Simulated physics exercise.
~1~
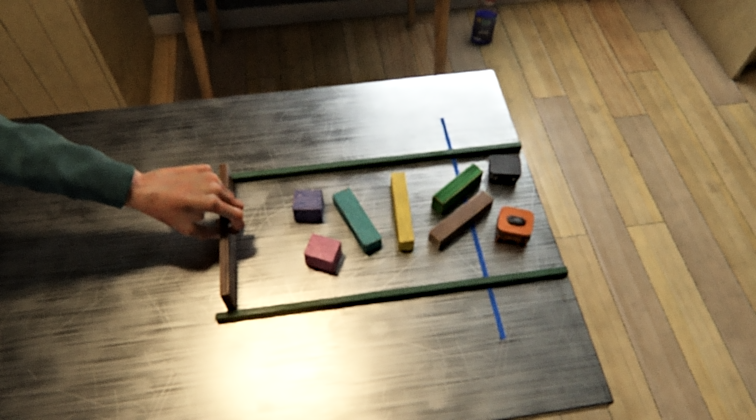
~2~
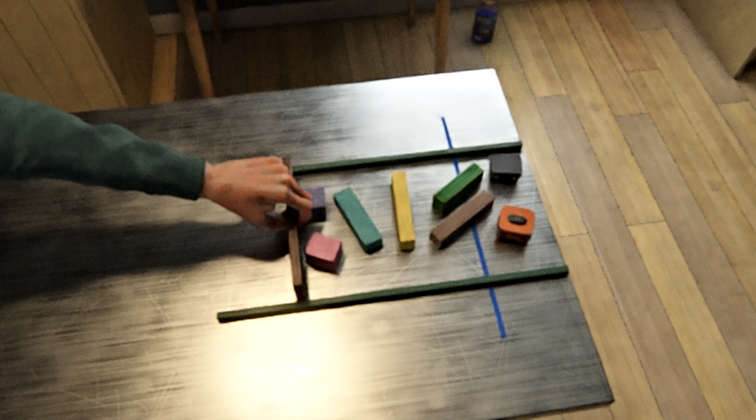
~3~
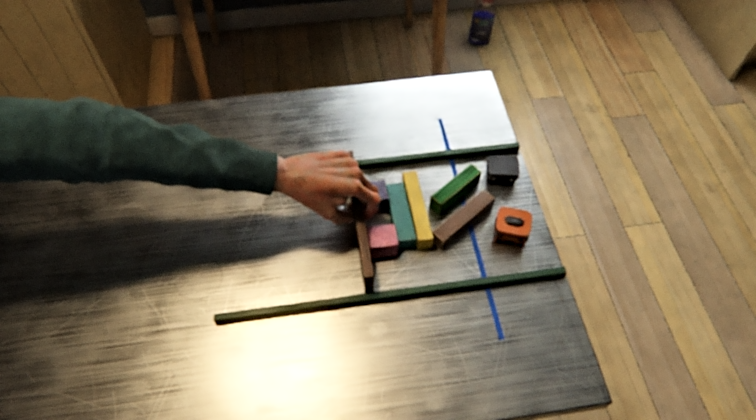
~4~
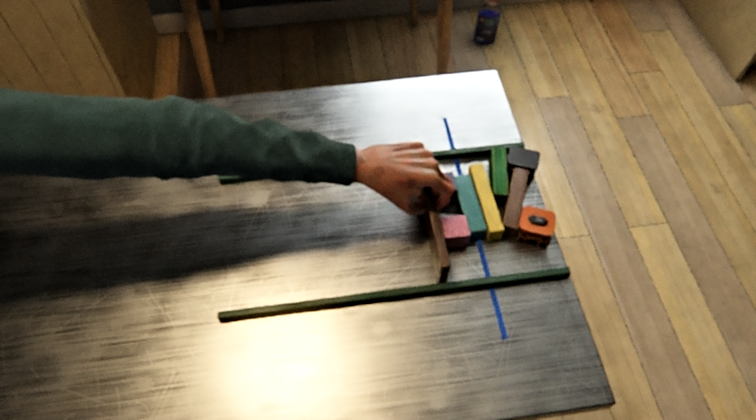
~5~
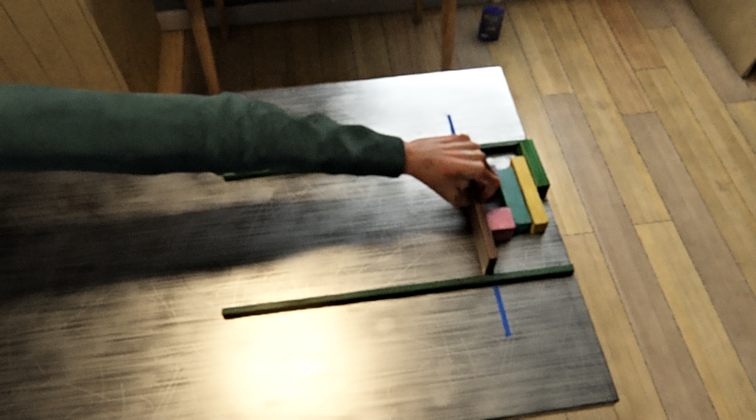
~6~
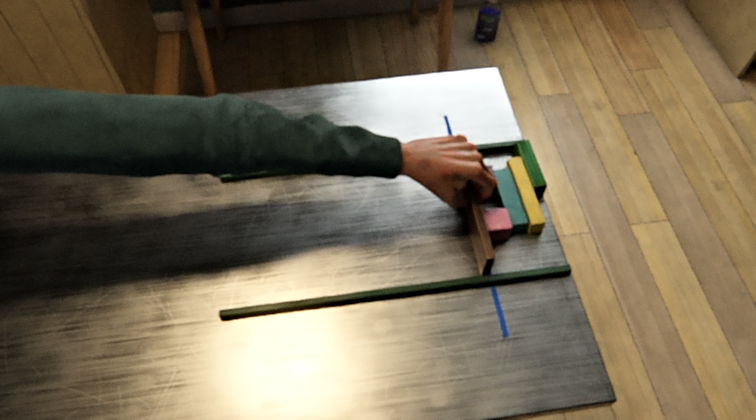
Hand sweeping sticks and blocks rightward across a table with a board, pushing a brown bar and two cases off the edge.
